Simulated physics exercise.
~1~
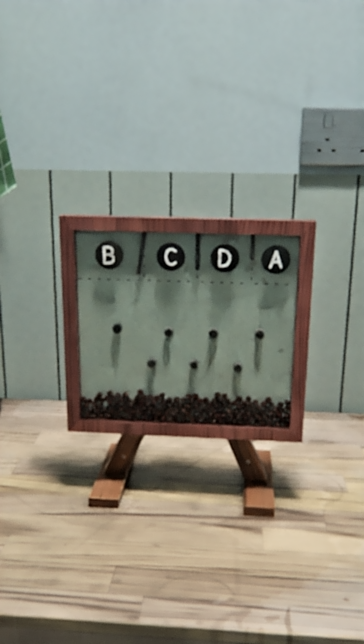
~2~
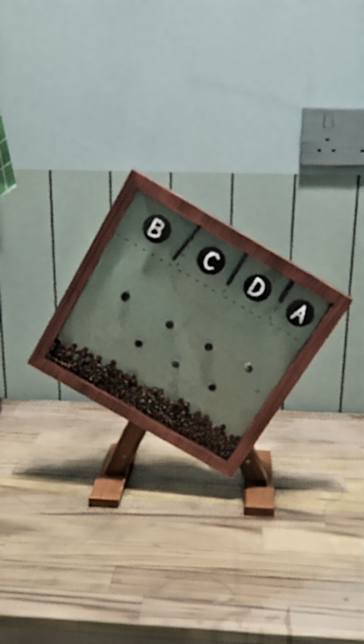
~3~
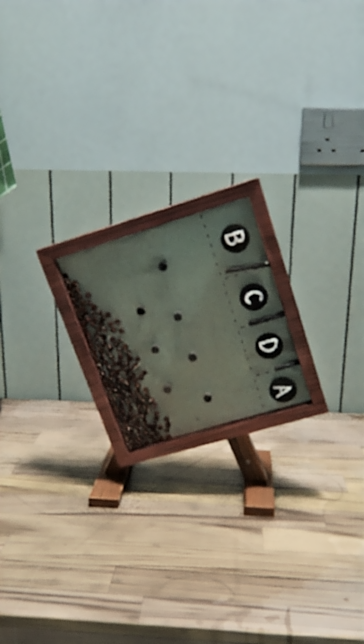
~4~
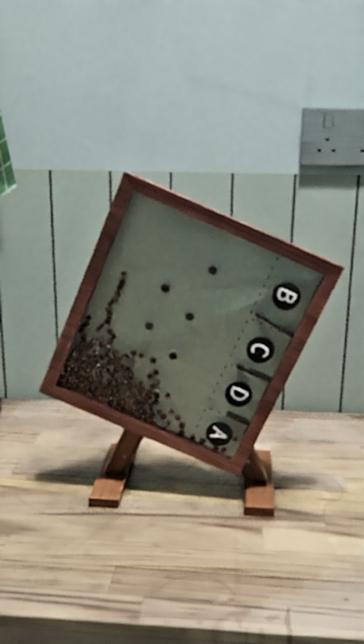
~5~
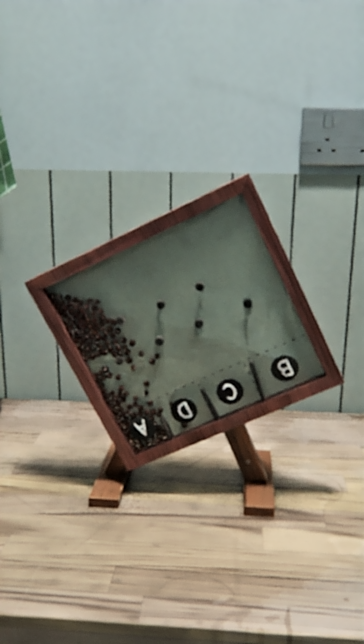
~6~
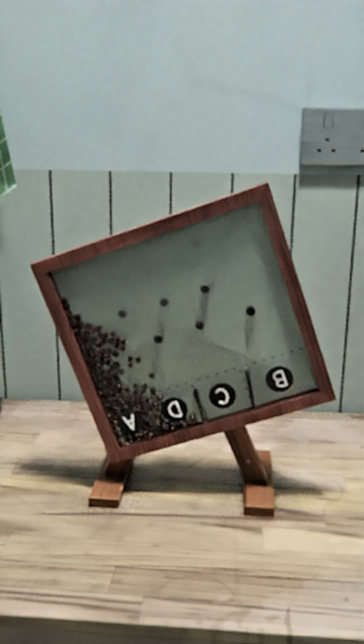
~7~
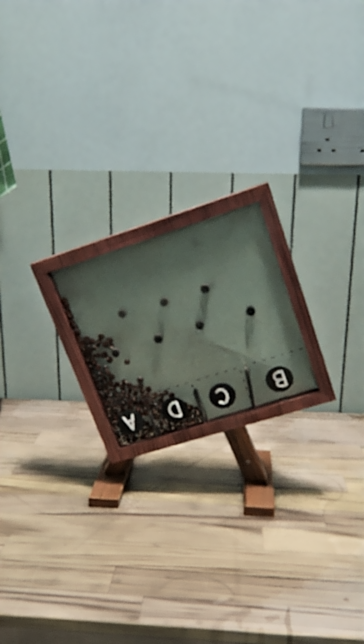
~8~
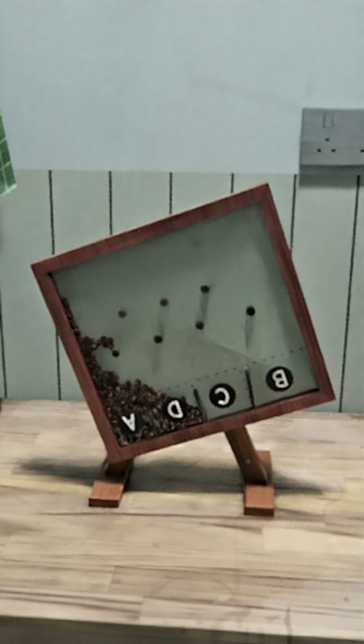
We see a flat, wood-framed case of small dark pills turn clockwise on its stand until its lettered pockets are at the bottom. The pills slide along the left side and settle in a slope at lower left, filling around pockets A and D, while C and B stay empty.
